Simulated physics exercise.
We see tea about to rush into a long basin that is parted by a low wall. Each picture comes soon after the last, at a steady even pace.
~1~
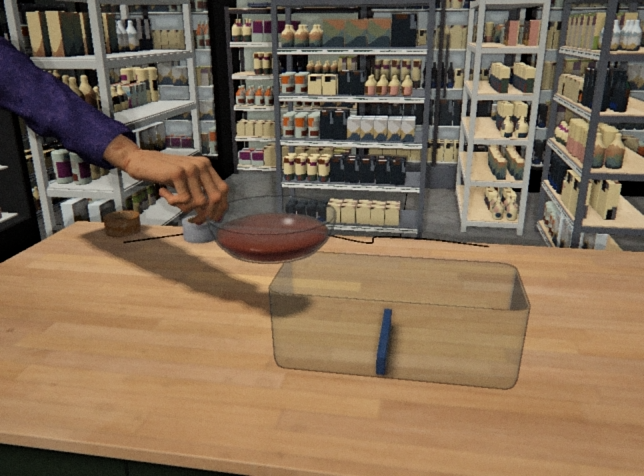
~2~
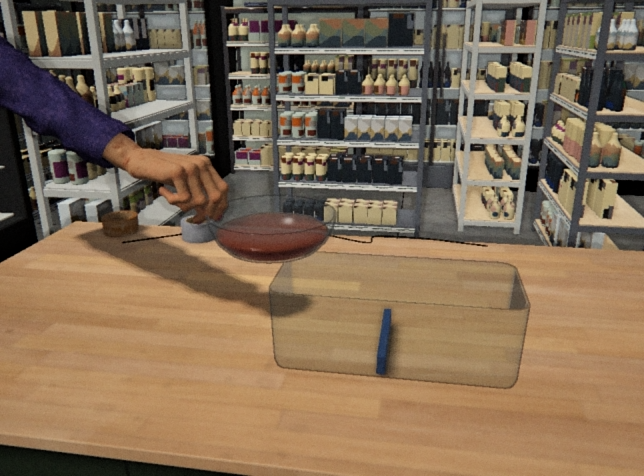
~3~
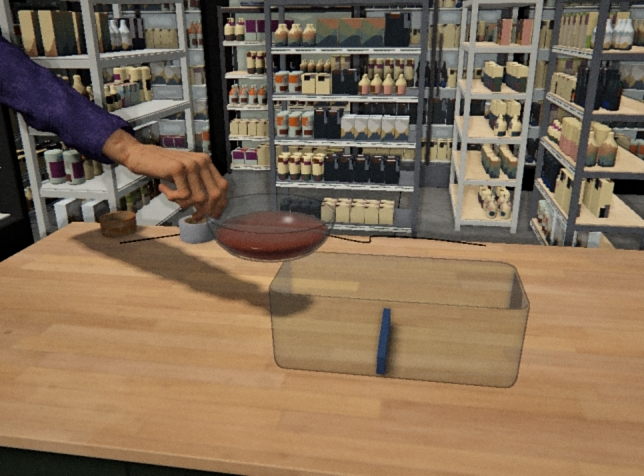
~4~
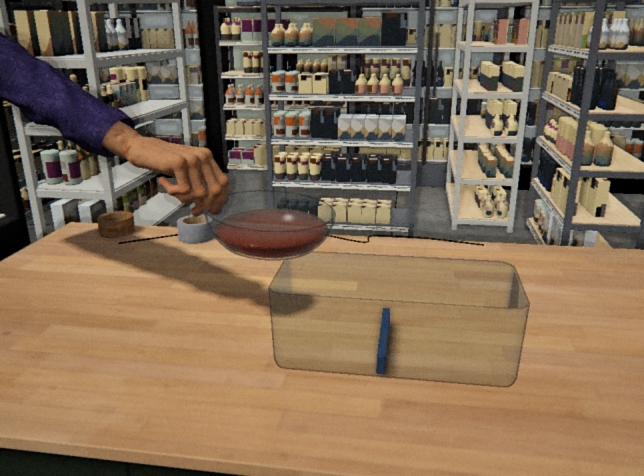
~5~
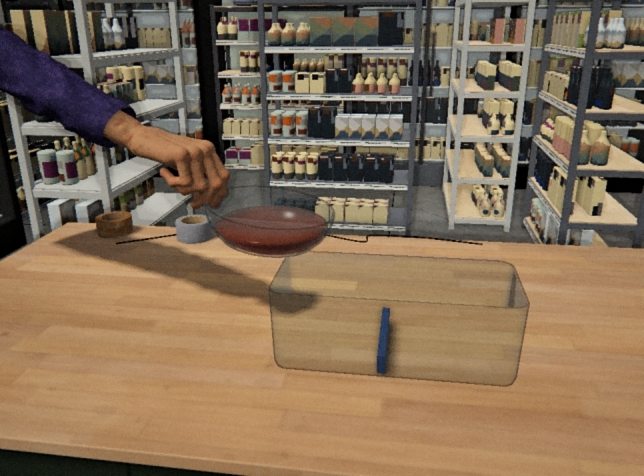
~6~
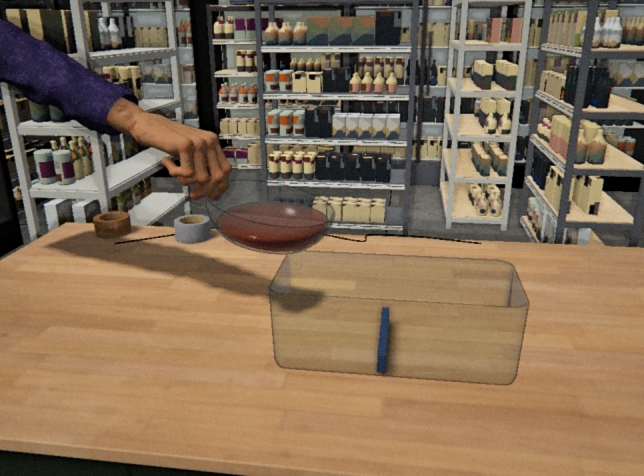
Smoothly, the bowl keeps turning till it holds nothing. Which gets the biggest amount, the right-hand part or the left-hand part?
Fullest on the right.
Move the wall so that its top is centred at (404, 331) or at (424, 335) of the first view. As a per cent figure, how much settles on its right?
Result: 40 % first, 10 % second.
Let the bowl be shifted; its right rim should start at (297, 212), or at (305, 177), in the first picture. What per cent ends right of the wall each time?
It comes out at around 15 percent and then around 45 percent.
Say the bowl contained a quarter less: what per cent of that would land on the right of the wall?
Result: Around 75 per cent.
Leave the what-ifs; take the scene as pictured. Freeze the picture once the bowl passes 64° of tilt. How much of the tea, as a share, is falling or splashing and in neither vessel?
Estimated at 40 per cent or so.
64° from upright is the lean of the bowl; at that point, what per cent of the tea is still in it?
40 per cent, roughly.
A moment on, the tilt is 64° and 40 per cent is still to pour, 10 is left of the wall and 9 right of it.
Next, the tilt is 98° and 0 per cent is still to pour, 19 is left of the wall and 75 right of it.
Then the tilt is 105° and 0 per cent is still to pour, 20 is left of the wall and 79 right of it.
Later the tilt is 105° and 0 per cent is still to pour, 21 is left of the wall and 79 right of it.
At rest 21 per cent lies left of the wall, 79 right of it and 0 outside.
